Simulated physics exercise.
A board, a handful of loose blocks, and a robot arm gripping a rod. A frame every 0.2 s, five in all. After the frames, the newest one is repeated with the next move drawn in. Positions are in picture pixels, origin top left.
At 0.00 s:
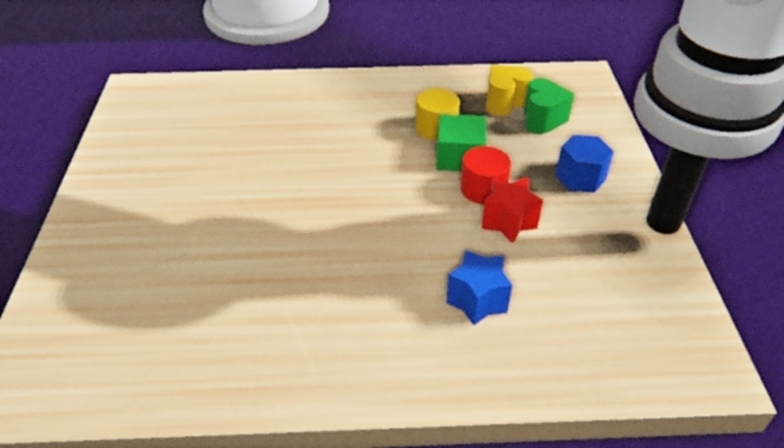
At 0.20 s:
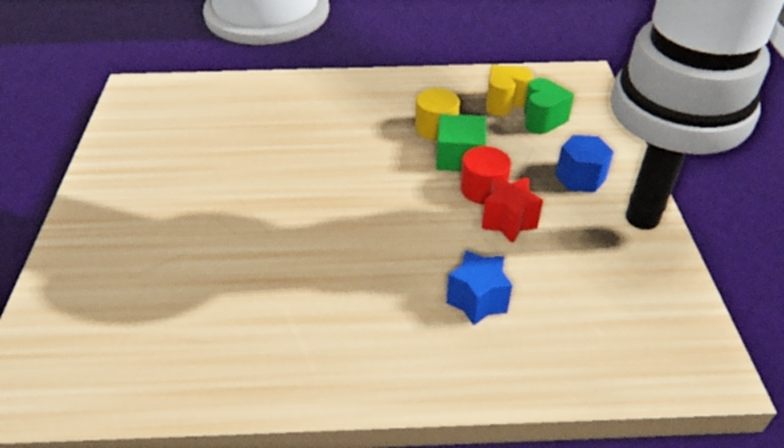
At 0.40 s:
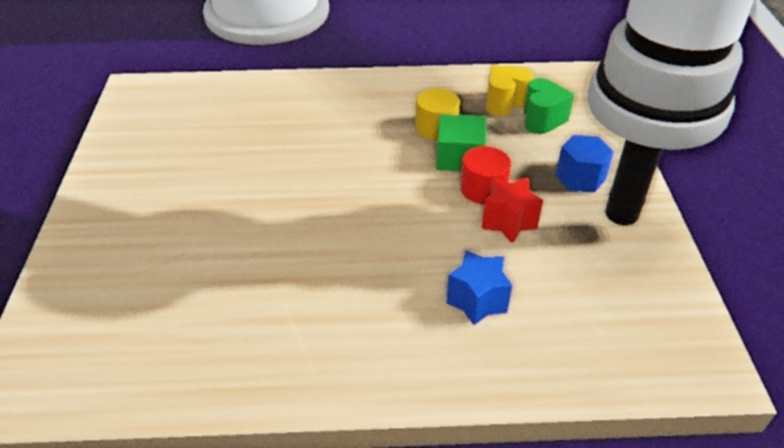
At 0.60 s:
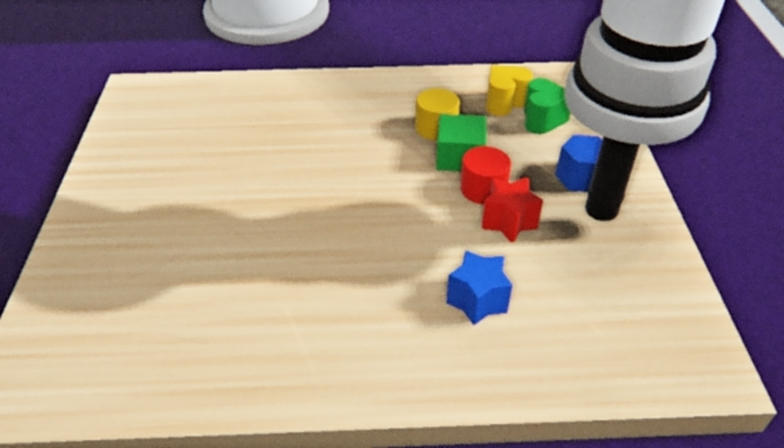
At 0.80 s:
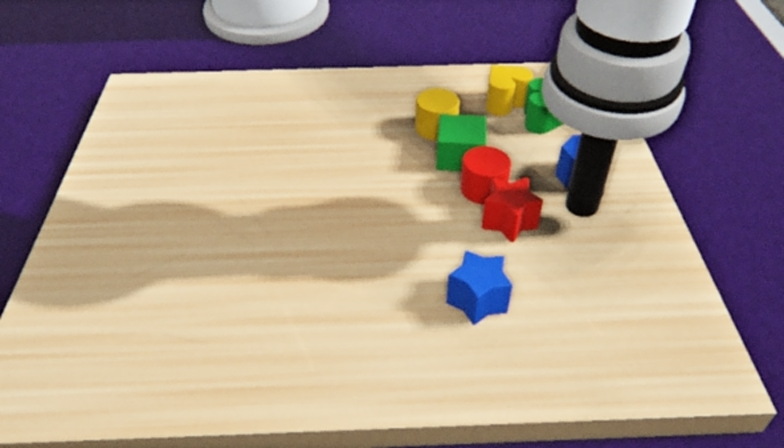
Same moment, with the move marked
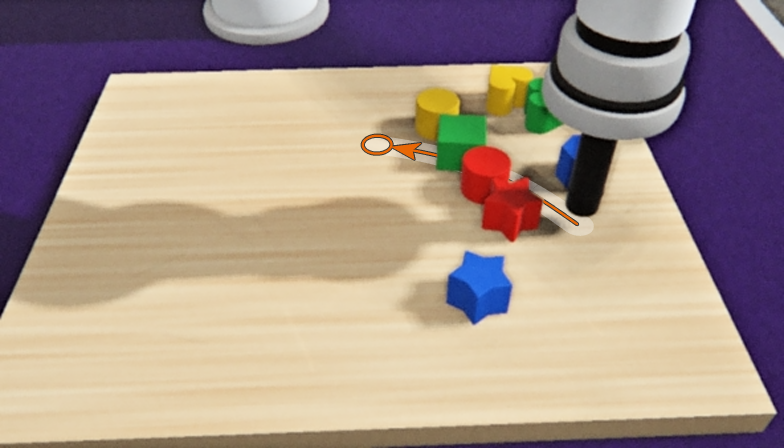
We see colored blocks on a wooden board, mostly grouped at the upper right, as a robot arm holding a black rod moves a short way left from the right edge toward the red star, while the blocks stay still.
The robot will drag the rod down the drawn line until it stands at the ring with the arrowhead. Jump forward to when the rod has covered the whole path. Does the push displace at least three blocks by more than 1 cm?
Yes, that is how it ends up.
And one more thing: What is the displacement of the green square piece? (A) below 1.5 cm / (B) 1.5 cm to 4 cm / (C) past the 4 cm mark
My pick is C.
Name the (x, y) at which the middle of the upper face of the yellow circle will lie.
Its top centre lands on (426, 88).
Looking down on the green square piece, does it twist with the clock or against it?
With the clock.
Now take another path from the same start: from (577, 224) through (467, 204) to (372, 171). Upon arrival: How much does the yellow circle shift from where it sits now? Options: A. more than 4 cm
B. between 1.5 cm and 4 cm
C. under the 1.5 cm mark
I'll go with C - under the 1.5 cm mark.
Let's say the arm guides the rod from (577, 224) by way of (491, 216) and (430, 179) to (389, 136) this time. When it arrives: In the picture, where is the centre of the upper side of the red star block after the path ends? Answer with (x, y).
For the centre of its top, I'd go with (430, 186).
The drawn path runs from (577, 224) by way of (514, 184) and (447, 158) to (377, 145).
On the path given first. One third of the way, rod (515, 167); red circle (478, 159).
Two thirds of the way, rod (447, 141); yellow circle (426, 89); green square piece (415, 114), turned 20° clockwise; red circle (449, 156).
At the end, rod (377, 128); yellow circle (426, 88); green square piece (366, 95), turned 80° clockwise; red circle (449, 156); red star block not moved.
